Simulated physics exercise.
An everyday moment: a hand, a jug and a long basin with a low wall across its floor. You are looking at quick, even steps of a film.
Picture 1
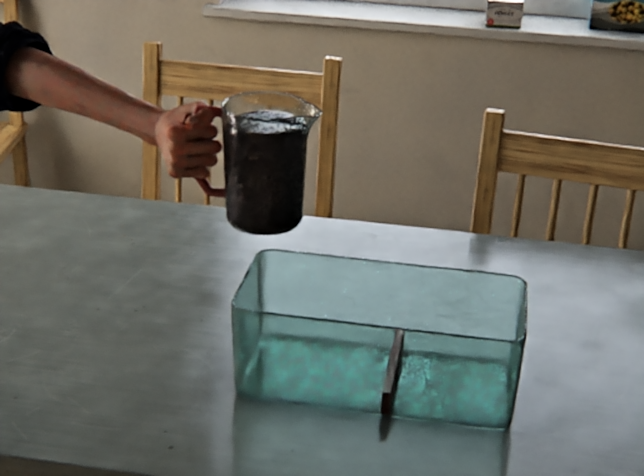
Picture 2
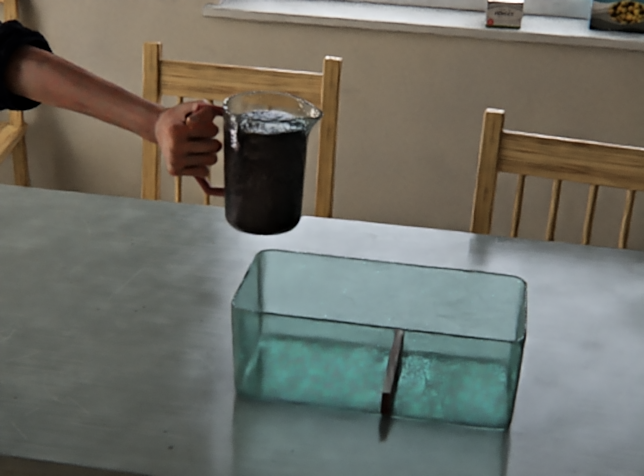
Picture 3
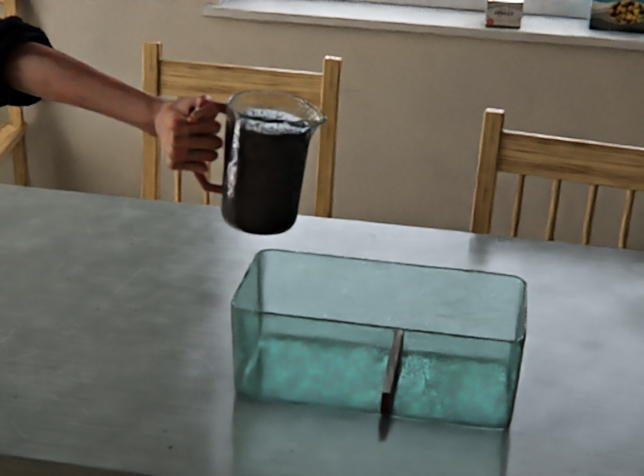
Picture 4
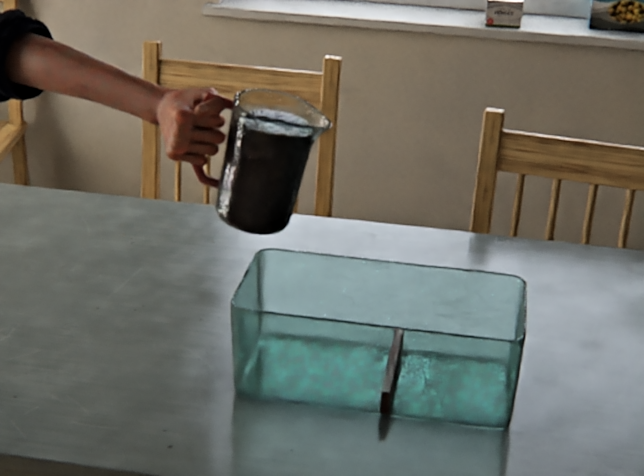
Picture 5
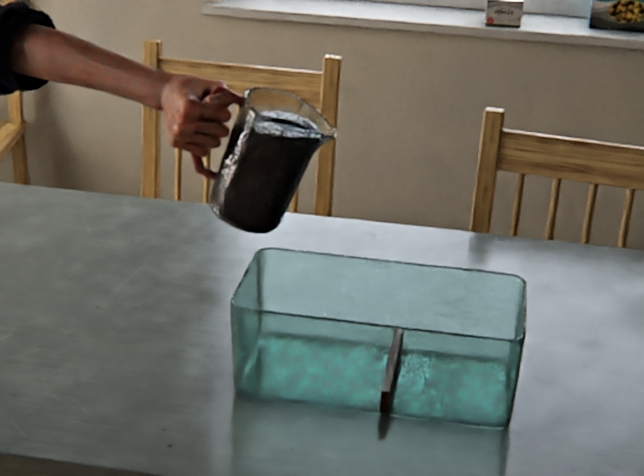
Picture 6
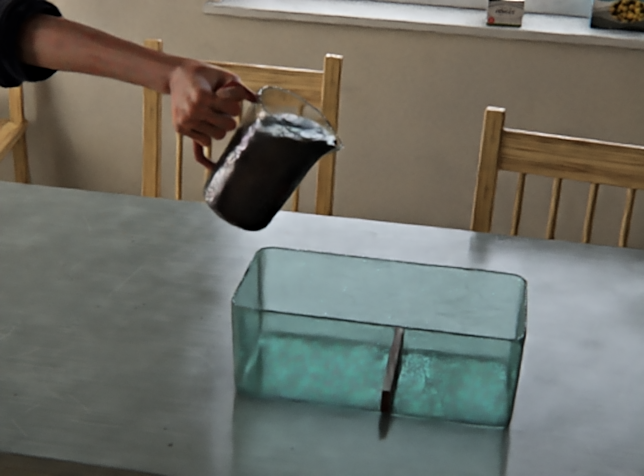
A hand reaching in from the left holds a clear glass jug of dark liquid upright above a grey table, then tilts it steadily to the right. Below it, slightly right of centre, sits a long greenish glass basin with a low dark wall across its floor. The unmoving view looks slightly down toward wooden chairs, a beige wall and a pale windowsill, as the liquid shifts toward the jug's right rim.
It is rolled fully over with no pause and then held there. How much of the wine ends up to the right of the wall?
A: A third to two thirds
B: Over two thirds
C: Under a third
A third to two thirds.
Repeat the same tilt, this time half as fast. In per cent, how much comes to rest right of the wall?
Roughly 55 in a hundred.
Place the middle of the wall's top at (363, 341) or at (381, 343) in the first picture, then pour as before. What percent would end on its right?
Try one about 95 %, try two about 75 %.
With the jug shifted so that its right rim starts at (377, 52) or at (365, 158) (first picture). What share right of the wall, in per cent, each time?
First place gives some 80 %, second place some 90 %.
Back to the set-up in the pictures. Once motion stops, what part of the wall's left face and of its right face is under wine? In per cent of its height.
Left 40 per cent, right 60.
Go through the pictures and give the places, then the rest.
In the first picture, it leans 0°; its right rim is at (322, 112); the wine meets the walls at (227, 119) and (308, 126); the long basin's rim runs from (245, 278) to (526, 310); the wall's top is at (394, 360).
In the second picture, it leans 1°; its right rim is at (323, 114); the wine meets the walls at (228, 118) and (309, 127).
In the third picture, it leans 5°; its right rim is at (326, 118); the wine meets the walls at (231, 116) and (311, 128).
In the fourth picture, it leans 12°; its right rim is at (332, 125); the wine meets the walls at (235, 120) and (316, 130).
In the fifth picture, it leans 20°; its right rim is at (337, 135); the wine meets the walls at (233, 135) and (324, 133).
In the sixth picture, it leans 30°; its right rim is at (343, 147); the wine meets the walls at (229, 143) and (338, 139).
A moment on, the jug is tipped on its side and 72 per cent is still to pour, 3 is left of the wall and 5 right of it.
Next, the jug is tipped on its side and 32 per cent is still to pour, 25 is left of the wall and 23 right of it.
Then the jug is tipped on its side and 9 per cent is still to pour, 35 is left of the wall and 48 right of it.
Later the jug is tipped on its side and 2 per cent is still to pour, 44 is left of the wall and 51 right of it.
At rest 48 per cent lies left of the wall, 51 right of it and 1 outside.
